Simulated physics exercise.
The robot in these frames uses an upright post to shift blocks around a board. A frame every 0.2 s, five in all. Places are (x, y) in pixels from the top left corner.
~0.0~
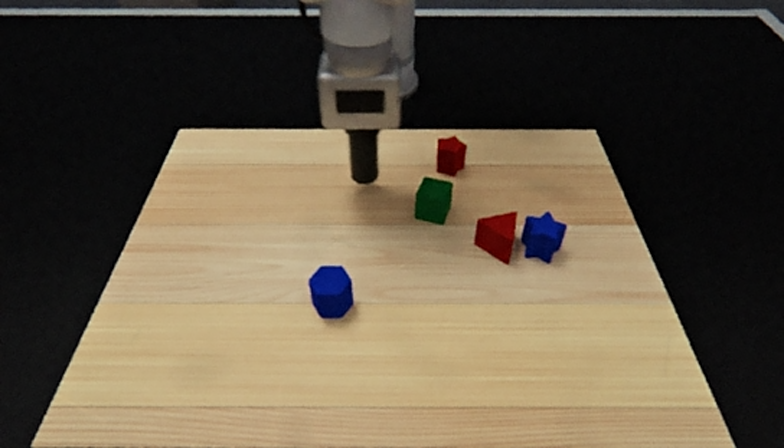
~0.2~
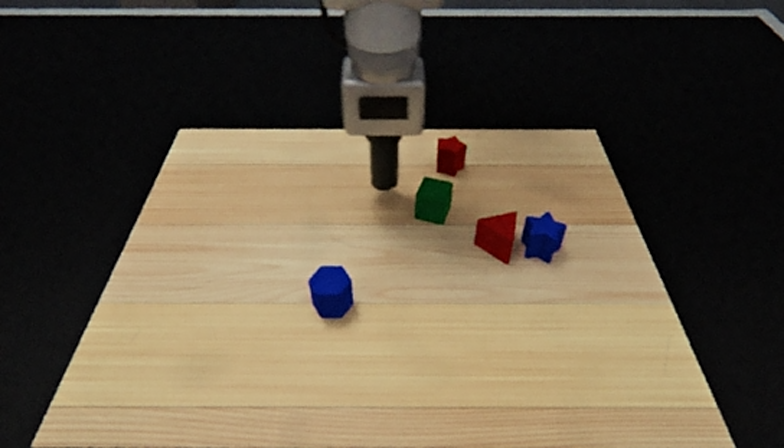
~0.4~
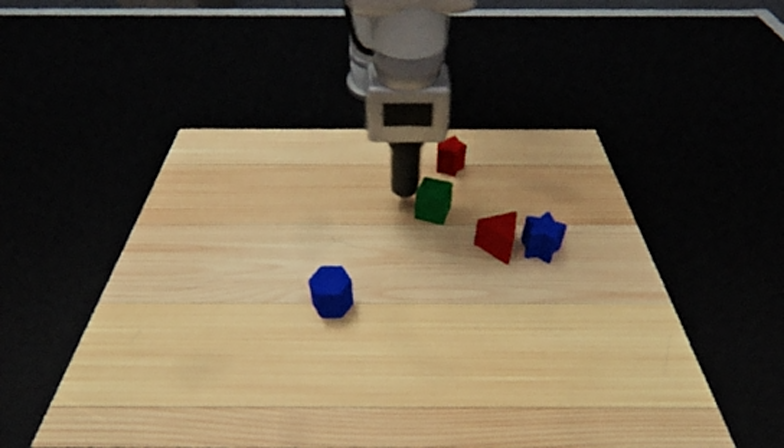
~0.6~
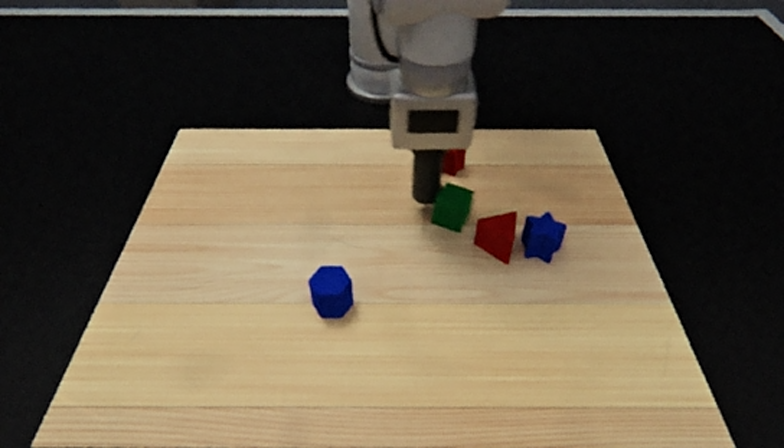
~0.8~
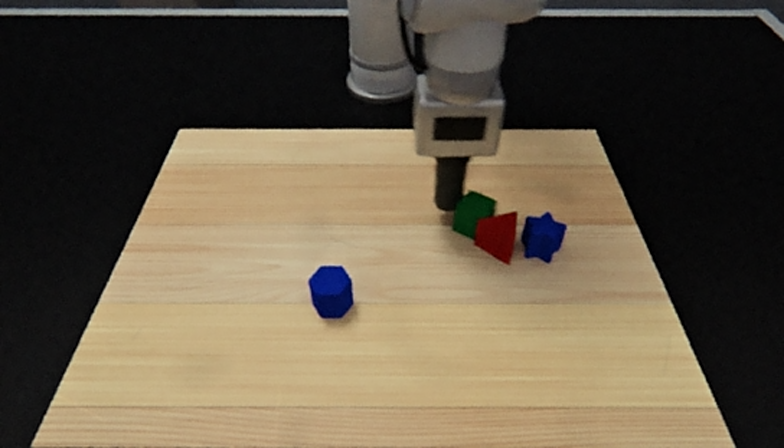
Robot arm moving right across a wooden board, its dark post pushing a green block up to a red triangular block.
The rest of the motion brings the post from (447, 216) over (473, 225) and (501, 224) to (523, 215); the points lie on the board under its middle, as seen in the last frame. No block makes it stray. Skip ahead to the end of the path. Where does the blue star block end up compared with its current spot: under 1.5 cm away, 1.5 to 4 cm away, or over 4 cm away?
My answer is that it shifts under 1.5 cm.
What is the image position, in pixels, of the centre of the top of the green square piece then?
About (516, 222).
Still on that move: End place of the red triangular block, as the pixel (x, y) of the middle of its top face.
Around pixel (528, 244).
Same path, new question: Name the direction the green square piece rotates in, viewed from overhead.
Viewed from above, clockwise.
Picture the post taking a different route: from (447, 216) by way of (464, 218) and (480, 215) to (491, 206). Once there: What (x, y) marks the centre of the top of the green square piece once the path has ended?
It will likely be found at (498, 211).
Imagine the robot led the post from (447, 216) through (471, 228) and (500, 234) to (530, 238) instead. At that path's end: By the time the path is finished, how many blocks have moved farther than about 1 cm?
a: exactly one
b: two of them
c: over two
c
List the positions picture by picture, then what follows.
In the first picture, tip of the post (365, 176), middles of tops, red star block (451, 144), green square piece (435, 188), red triangular block (502, 223), blue star block (546, 225).
In the second picture, post (385, 182), nothing pushed.
In the third picture, post (405, 189), nothing pushed.
In the fourth picture, post (426, 195), green square piece (454, 195).
In the fifth picture, post (448, 202), red star block hidden, green square piece (477, 203), red triangular block (503, 224), blue star block (546, 225).
The first path, step by step. One third of the way, post (476, 211); green square piece (503, 217), turned 25° clockwise; red triangular block (520, 236), turned 15° anticlockwise.
Two thirds of the way, post (503, 211); green square piece (516, 222), turned 35° clockwise; red triangular block (528, 244); blue star block (555, 227), turned 15° anticlockwise.
At the end, post (526, 201); red star block unmoved; green square piece (516, 222), turned 35° clockwise; red triangular block (528, 244); blue star block (555, 227), turned 15° anticlockwise.
